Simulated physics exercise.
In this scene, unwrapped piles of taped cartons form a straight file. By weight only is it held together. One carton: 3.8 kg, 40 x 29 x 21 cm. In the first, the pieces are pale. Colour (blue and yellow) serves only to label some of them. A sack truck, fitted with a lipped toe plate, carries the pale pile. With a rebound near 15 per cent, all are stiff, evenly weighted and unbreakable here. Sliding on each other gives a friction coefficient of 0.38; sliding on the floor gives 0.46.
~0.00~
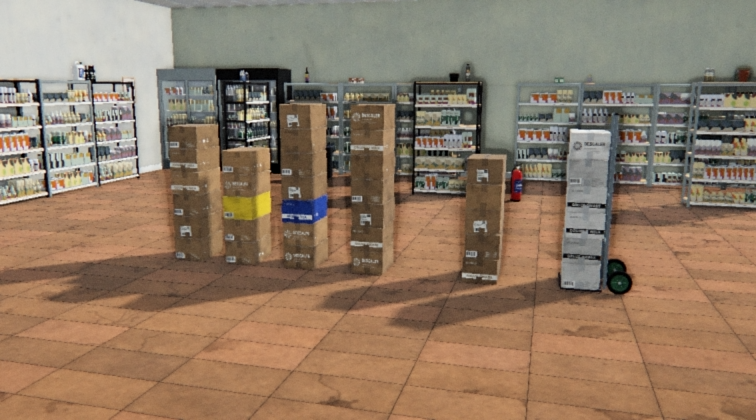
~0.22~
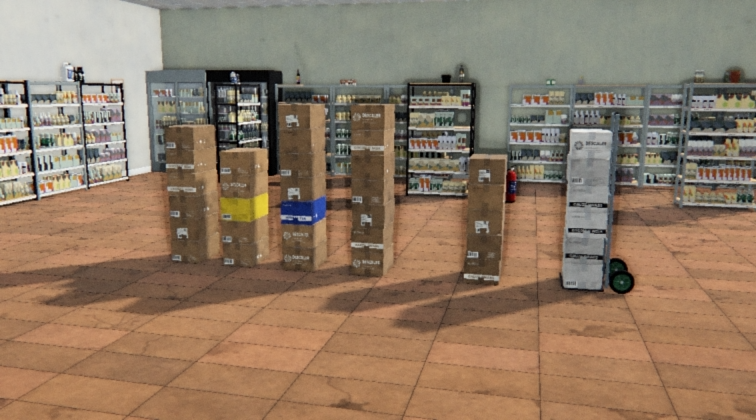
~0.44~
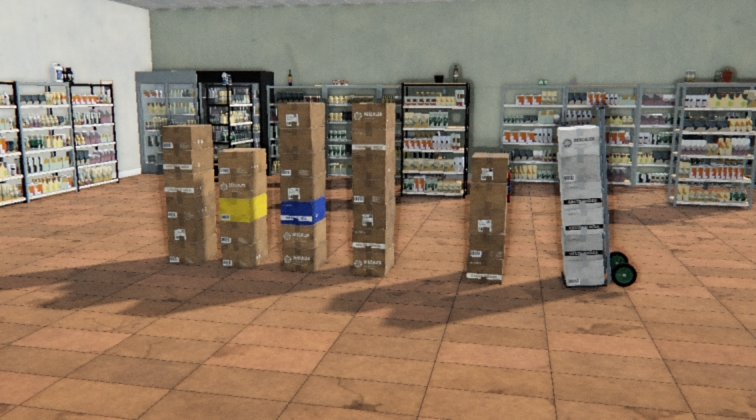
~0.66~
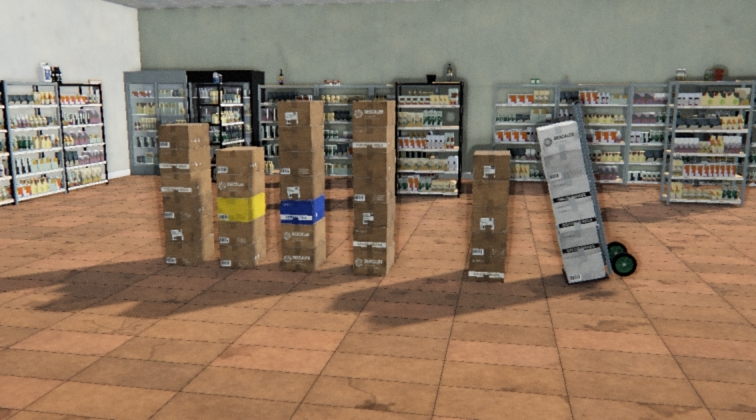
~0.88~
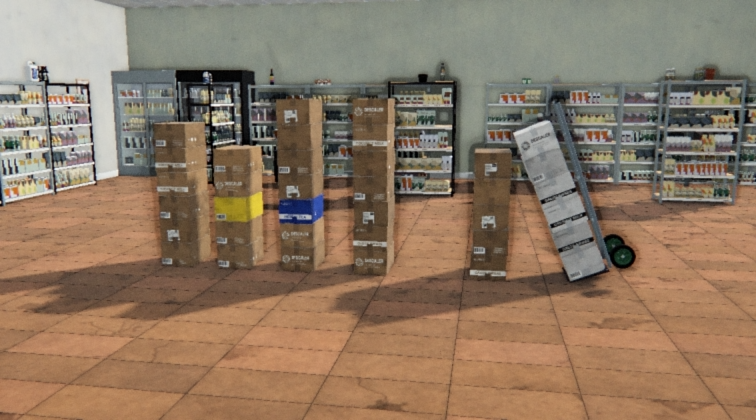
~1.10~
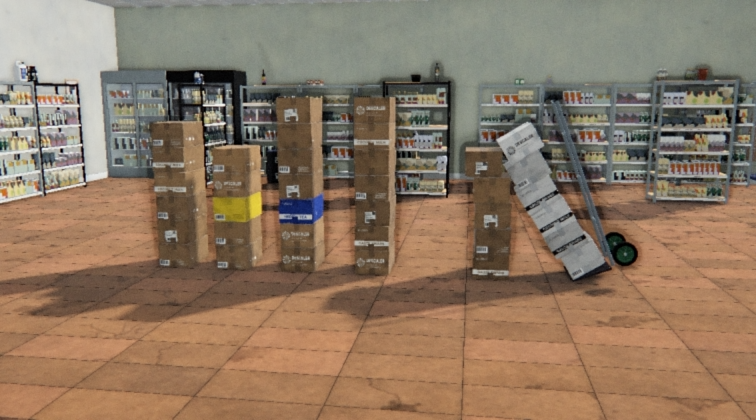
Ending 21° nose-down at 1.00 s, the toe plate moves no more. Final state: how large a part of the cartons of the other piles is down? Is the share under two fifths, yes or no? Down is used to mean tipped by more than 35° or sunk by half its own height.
No, it is over two fifths.
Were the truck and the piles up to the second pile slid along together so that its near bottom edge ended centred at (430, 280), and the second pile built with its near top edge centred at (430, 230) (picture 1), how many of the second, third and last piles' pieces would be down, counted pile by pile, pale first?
Pile by pile that makes second 0, third 0, last 0.
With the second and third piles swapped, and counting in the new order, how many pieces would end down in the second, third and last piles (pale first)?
Second 7, third 4, last 6.
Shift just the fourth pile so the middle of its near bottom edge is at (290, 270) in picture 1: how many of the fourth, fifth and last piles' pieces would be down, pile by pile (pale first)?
The fourth pile ends with 6 down, the fifth with 5, the last with 6.
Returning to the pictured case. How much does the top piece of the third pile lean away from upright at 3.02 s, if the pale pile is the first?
That piece is at some 20°.
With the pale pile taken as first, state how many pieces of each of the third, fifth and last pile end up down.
For the third pile 7, for the fifth pile 5, for the last pile 6.
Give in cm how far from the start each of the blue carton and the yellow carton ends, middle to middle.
Moved: Blue 50, yellow 50.
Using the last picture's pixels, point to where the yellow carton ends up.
Its centre ends up near pixel (186, 218) in the last picture.
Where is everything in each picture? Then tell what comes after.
In the first picture (each place is the centre of the face we see best; the camera moves round a little), truck frame (614, 151) 0° forward; yellow carton (237, 208); blue carton (297, 212); the others all in place.
In the second picture, truck frame (615, 150) 0° forward; blue carton (296, 213).
In the third picture, truck frame (604, 145) 6° forward, top of the pale pile leaning 6°; yellow carton (234, 210); the others all in place.
In the fourth picture, truck frame (584, 139) 14° forward, top of the pale pile leaning 14°; yellow carton (233, 210); the others all in place.
In the fifth picture, truck frame (569, 136) 20° forward, top of the pale pile leaning 23°; yellow carton (230, 210); the others all in place.
In the sixth picture, truck frame (568, 135) 21° forward, top of the pale pile leaning 32°; blue carton (295, 212); yellow carton (229, 210); 2 have shifted.
By 1.72 s, 6 of the pale pile down; 1 of the 30 other cartons down.
By 3.02 s, 6 of the pale pile down; 5 of the 30 other cartons down; blue carton tilted 10°.
By 3.90 s, 6 of the pale pile down; 19 of the 30 other cartons down; blue carton tilted 42°, 10 cm lower; yellow carton tilted 25°.
By 4.56 s, 6 of the pale pile down; 30 of the 30 other cartons down; blue carton tilted 42°, 14 cm lower; yellow carton tilted 42°, 12 cm lower.
When it is over (6.0 s), 6 of the pale pile down; 30 of the 30 other cartons down; yellow carton tilted 42°, 12 cm lower; blue carton tilted 42°, 14 cm lower. That is 100 per cent. In pixels of the last frame, middles, yellow carton near (186, 218), blue carton near (248, 222).
